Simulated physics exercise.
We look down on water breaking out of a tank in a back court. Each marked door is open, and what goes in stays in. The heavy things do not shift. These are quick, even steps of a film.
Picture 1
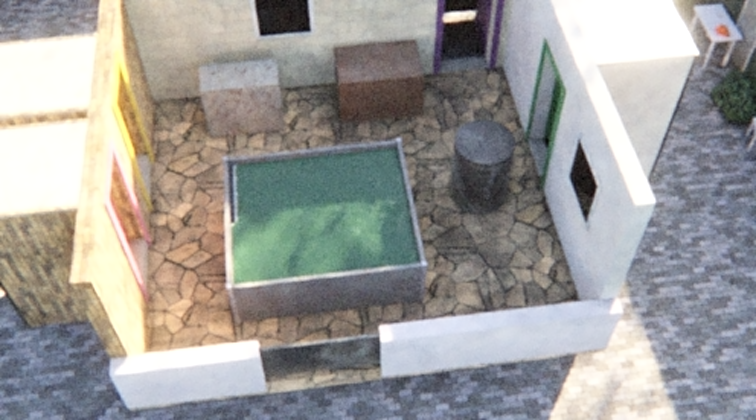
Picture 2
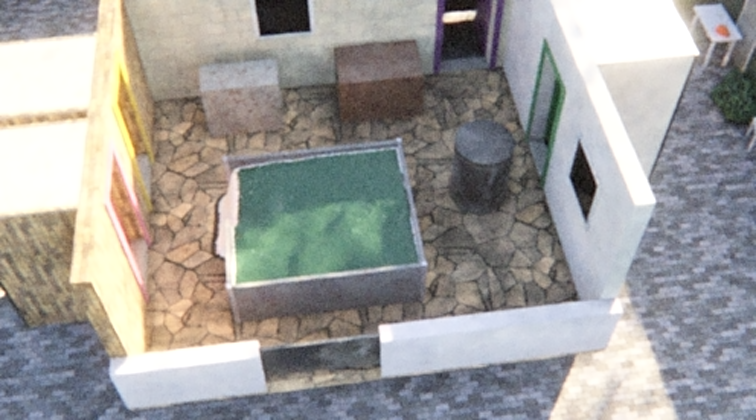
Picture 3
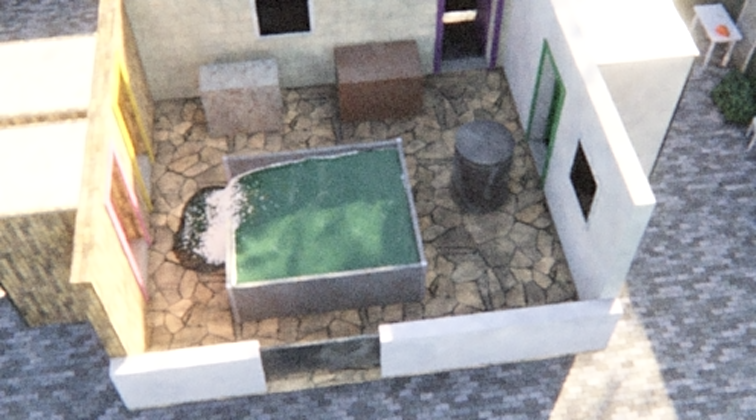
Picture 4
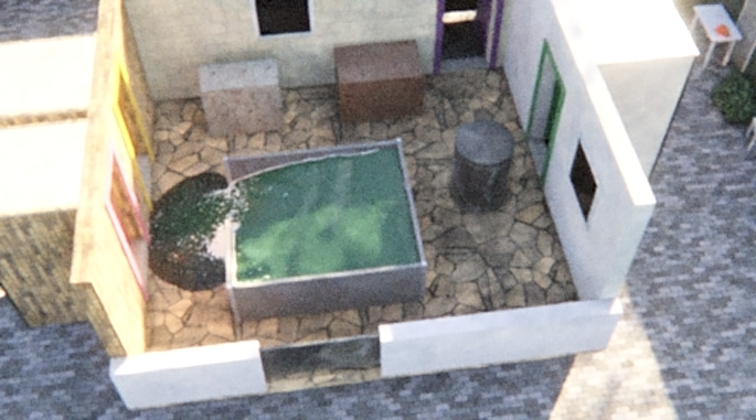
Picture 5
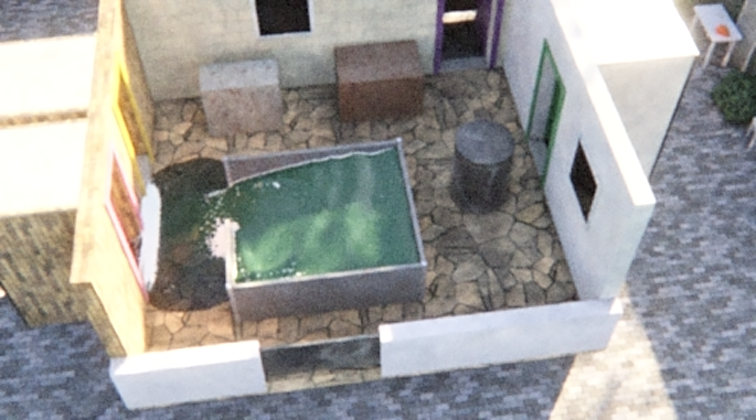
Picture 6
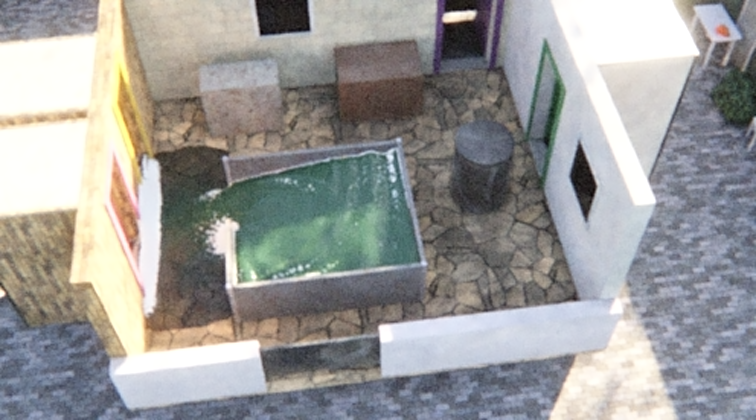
Green water breaks out of the left side of a rectangular tank in a walled back court, foaming white as it pours onto the stone paving, then spreads in a dark, widening pool to the left wall and splashes against it.
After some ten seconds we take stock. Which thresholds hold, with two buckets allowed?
In the end: The purple door lets in a lot; the green door lets in a lot; the yellow door lets in a lot; the pink door lets in a lot.
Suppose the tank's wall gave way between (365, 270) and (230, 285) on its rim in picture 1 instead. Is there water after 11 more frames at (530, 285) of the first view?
There: Under water.
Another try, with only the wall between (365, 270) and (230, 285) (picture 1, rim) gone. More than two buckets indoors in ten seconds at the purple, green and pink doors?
My reading: The purple one passes that mark; the green one takes more; the pink one holds.
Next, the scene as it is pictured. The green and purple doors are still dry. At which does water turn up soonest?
I say the one in purple.
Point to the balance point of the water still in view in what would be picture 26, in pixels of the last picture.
Near (275, 224).
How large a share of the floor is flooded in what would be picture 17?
About 35 per cent.
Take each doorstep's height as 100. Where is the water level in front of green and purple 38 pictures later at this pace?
In turn 170 and 40 per cent.
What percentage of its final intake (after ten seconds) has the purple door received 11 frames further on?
I make it 0 per cent.
A moment on, water covers 25 % of the floor; the purple door not reached, the green door not reached, the yellow door under two buckets in, the pink door over two buckets in.
Next, water covers 35 % of the floor; the purple door not reached, the green door not reached, the yellow door over two buckets in, the pink door far over two buckets in.
Then, water covers 60 % of the floor; the purple door wet at the sill, nothing in, the green door not reached, the yellow door far over two buckets in, the pink door far over two buckets in.
Later, water covers 90 % of the floor; the purple door wet at the sill, nothing in, the green door wet at the sill, nothing in, the yellow door far over two buckets in, the pink door far over two buckets in.
In the end, water covers 100 % of the floor; the purple door far over two buckets in, the green door far over two buckets in, the yellow door far over two buckets in, the pink door far over two buckets in.
